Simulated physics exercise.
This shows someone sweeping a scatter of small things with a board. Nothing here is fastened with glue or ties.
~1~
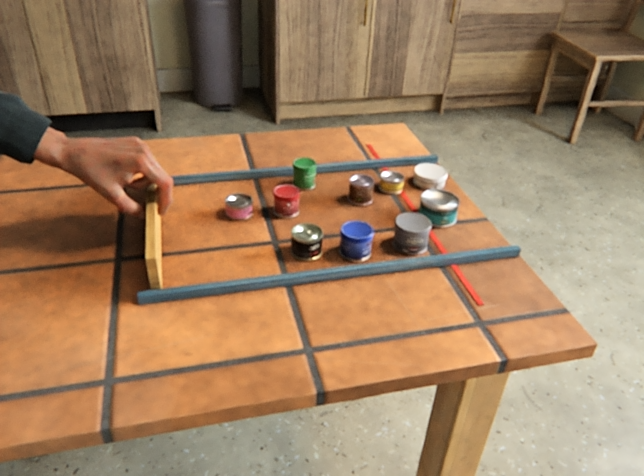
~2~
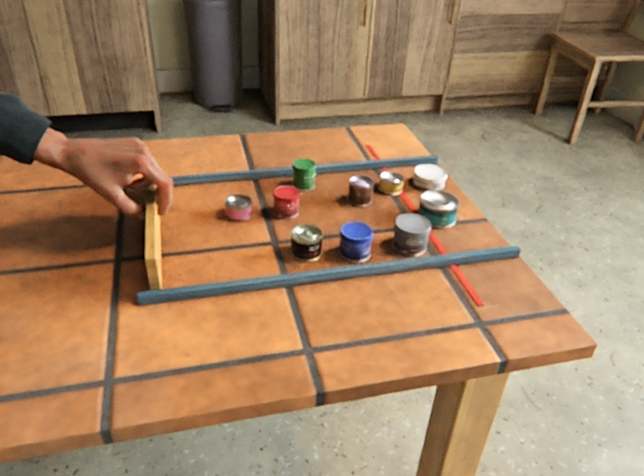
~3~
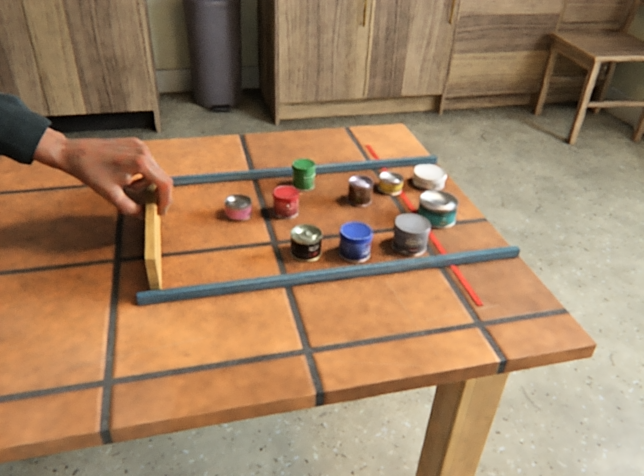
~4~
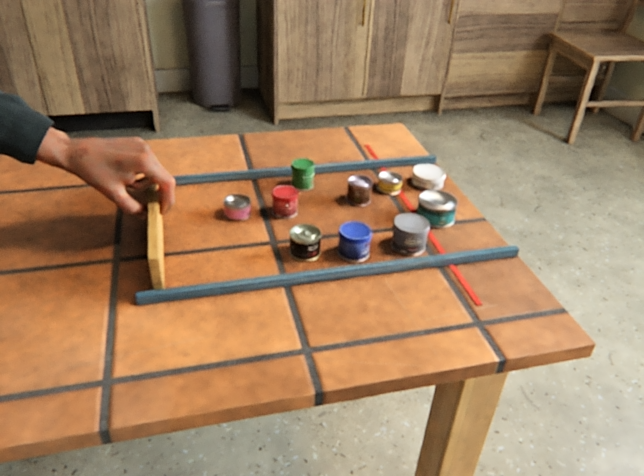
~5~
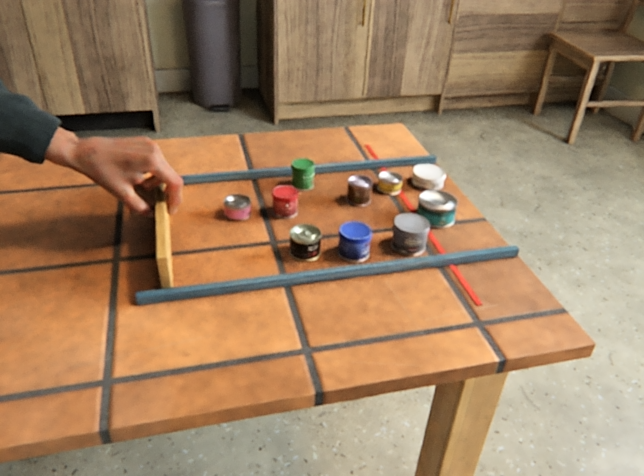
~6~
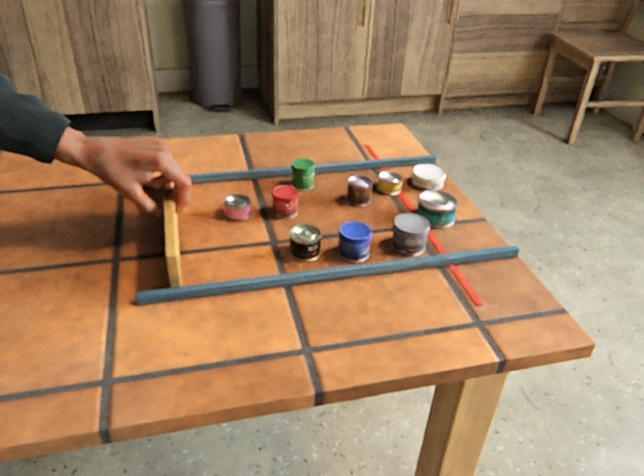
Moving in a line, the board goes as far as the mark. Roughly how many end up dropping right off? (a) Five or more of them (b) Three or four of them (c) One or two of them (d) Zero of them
Zero of them.
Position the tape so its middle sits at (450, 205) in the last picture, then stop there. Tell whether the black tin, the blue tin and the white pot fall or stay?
The black tin? It is safe. The blue tin? It is safe. The white pot? It does not stay.
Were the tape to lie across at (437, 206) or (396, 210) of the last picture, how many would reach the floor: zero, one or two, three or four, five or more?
One or two; not one.
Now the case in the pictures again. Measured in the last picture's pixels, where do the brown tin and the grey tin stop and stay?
Look around (436, 181) for the first and around (476, 225) for the second.
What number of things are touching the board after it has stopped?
Count recorded: 5.
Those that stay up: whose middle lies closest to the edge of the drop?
Foremost one: White pot.
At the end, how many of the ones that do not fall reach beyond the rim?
Overhanging ones - 1.
Soon after, none off yet; white pot at rest near (428, 178); turquoise tin at rest near (437, 209); yellow pot at rest near (390, 183).
In the end, the number that fall off is zero.
